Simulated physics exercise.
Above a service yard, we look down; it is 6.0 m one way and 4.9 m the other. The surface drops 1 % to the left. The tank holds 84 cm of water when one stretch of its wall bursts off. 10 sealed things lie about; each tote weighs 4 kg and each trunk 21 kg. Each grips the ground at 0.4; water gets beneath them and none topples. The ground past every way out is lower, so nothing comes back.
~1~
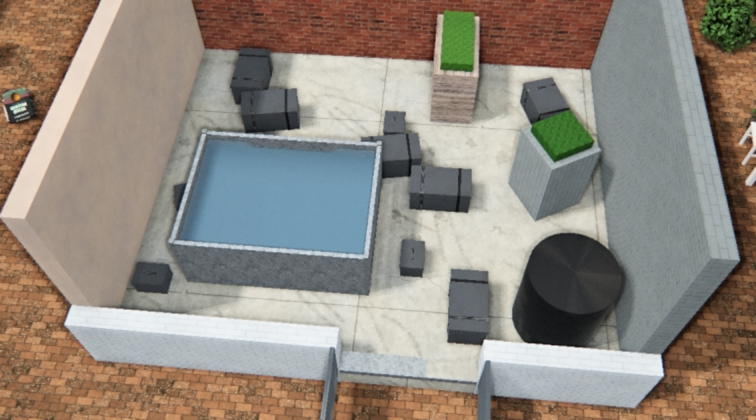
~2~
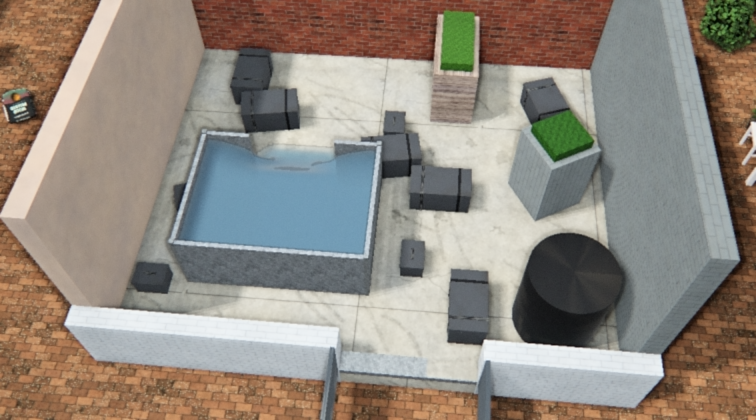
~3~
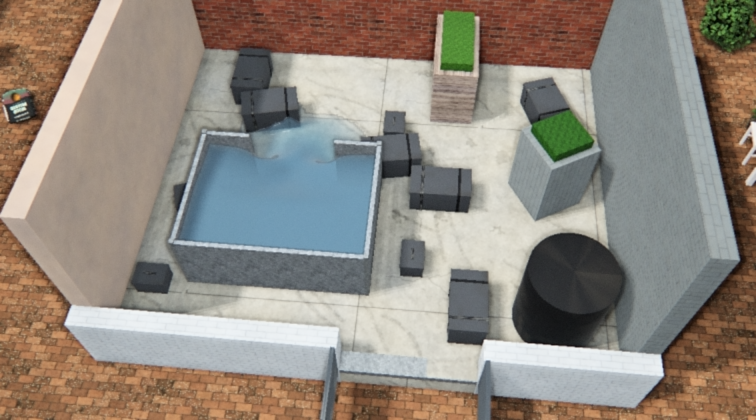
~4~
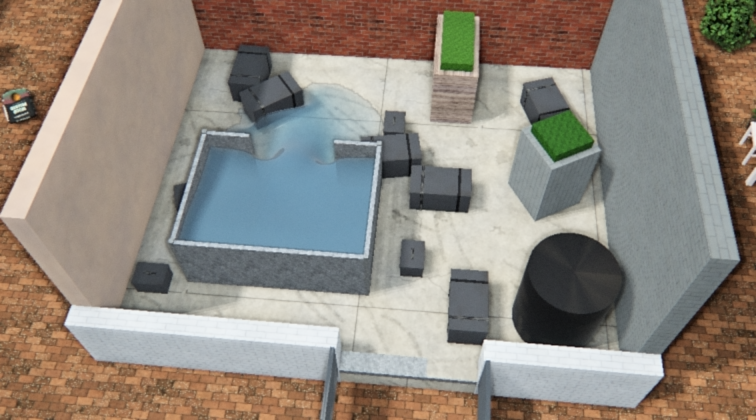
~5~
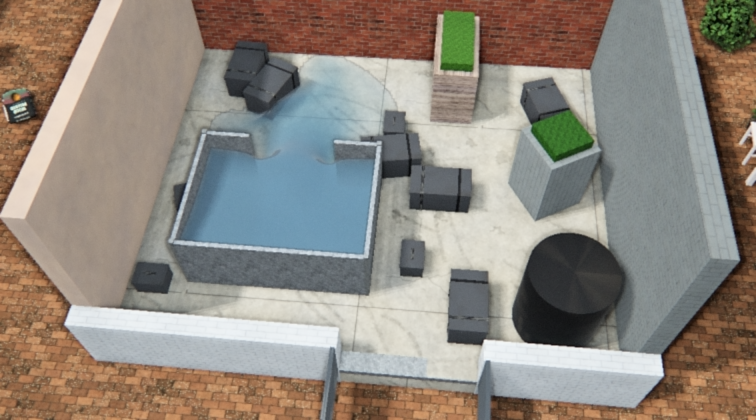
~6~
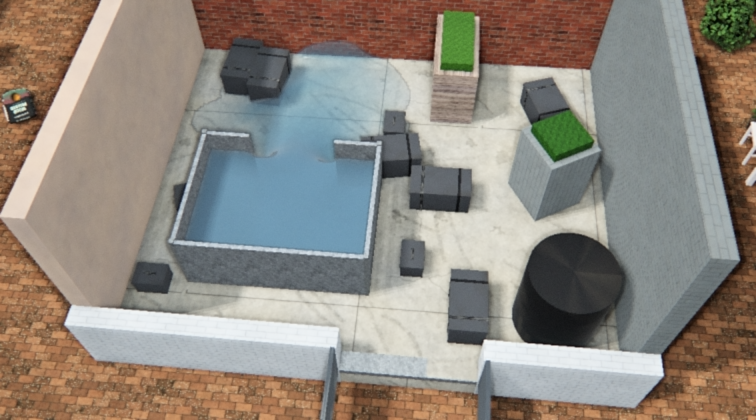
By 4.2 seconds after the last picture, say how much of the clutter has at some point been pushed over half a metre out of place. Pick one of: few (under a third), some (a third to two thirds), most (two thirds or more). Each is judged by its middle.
Most.
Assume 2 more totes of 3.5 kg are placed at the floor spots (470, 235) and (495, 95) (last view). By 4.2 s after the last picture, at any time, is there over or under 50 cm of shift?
Outcome: Breaks the threshold first, stays within second.
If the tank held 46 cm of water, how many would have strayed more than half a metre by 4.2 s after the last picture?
Result: 5.
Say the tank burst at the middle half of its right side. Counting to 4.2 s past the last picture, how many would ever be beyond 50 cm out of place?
The answer would then be 5.
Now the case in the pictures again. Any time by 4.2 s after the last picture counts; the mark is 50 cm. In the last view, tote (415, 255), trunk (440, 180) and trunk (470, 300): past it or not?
In order: Farther, farther and not as far.
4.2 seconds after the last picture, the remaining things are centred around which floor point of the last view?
I'd put it close to (350, 245) in the last view.
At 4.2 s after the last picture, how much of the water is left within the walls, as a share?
Somewhere near 100 percent, give or take.
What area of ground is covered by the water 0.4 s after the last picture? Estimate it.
Roughly 10.5 m2 of it is wet.
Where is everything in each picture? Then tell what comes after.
A trunk at (269, 101), on the bottom; a trunk at (251, 67), on the bottom; 3.6 m2 under water; 0 of 10 have shifted, in the first picture.
A trunk at (269, 101), on the bottom; a trunk at (251, 67) rests on the ground; 4.3 m2 under water; 0 of 10 have shifted, in the second picture.
A trunk at (270, 100) rests on the ground; a trunk at (251, 67), on the bottom; water covers 5.2 m2; 0 of 10 have shifted, in the third picture.
A trunk at (271, 91), on the bottom, 19 cm from its start; a trunk at (249, 65) rests on the ground, 7 cm from its start; water covers 6.2 m2; 2 of 10 have shifted, in the fourth picture.
A trunk at (271, 79) rests on the ground, 42 cm from its start; a trunk at (246, 60), on the bottom, 18 cm from its start; 7.6 m2 under water; 2 of 10 have shifted, in the fifth picture.
A trunk at (268, 67), on the bottom, 67 cm from its start; a trunk at (242, 58), on the bottom, 26 cm from its start; 8.7 m2 under water; 2 of 10 have shifted, in the sixth picture.
Then, 0.4 s after the last picture 2 of 10 are over 50 cm from their spots; 1 afloat.
Then, 1.5 s after the last picture 3 of 10 are over 50 cm from their spots; 2 afloat.
Then, 2.8 s after the last picture 5 of 10 are over 50 cm from their spots; 5 afloat.
Then, 4.2 s after the last picture 8 of 10 are over 50 cm from their spots, and 8 have been at some point; 5 afloat.
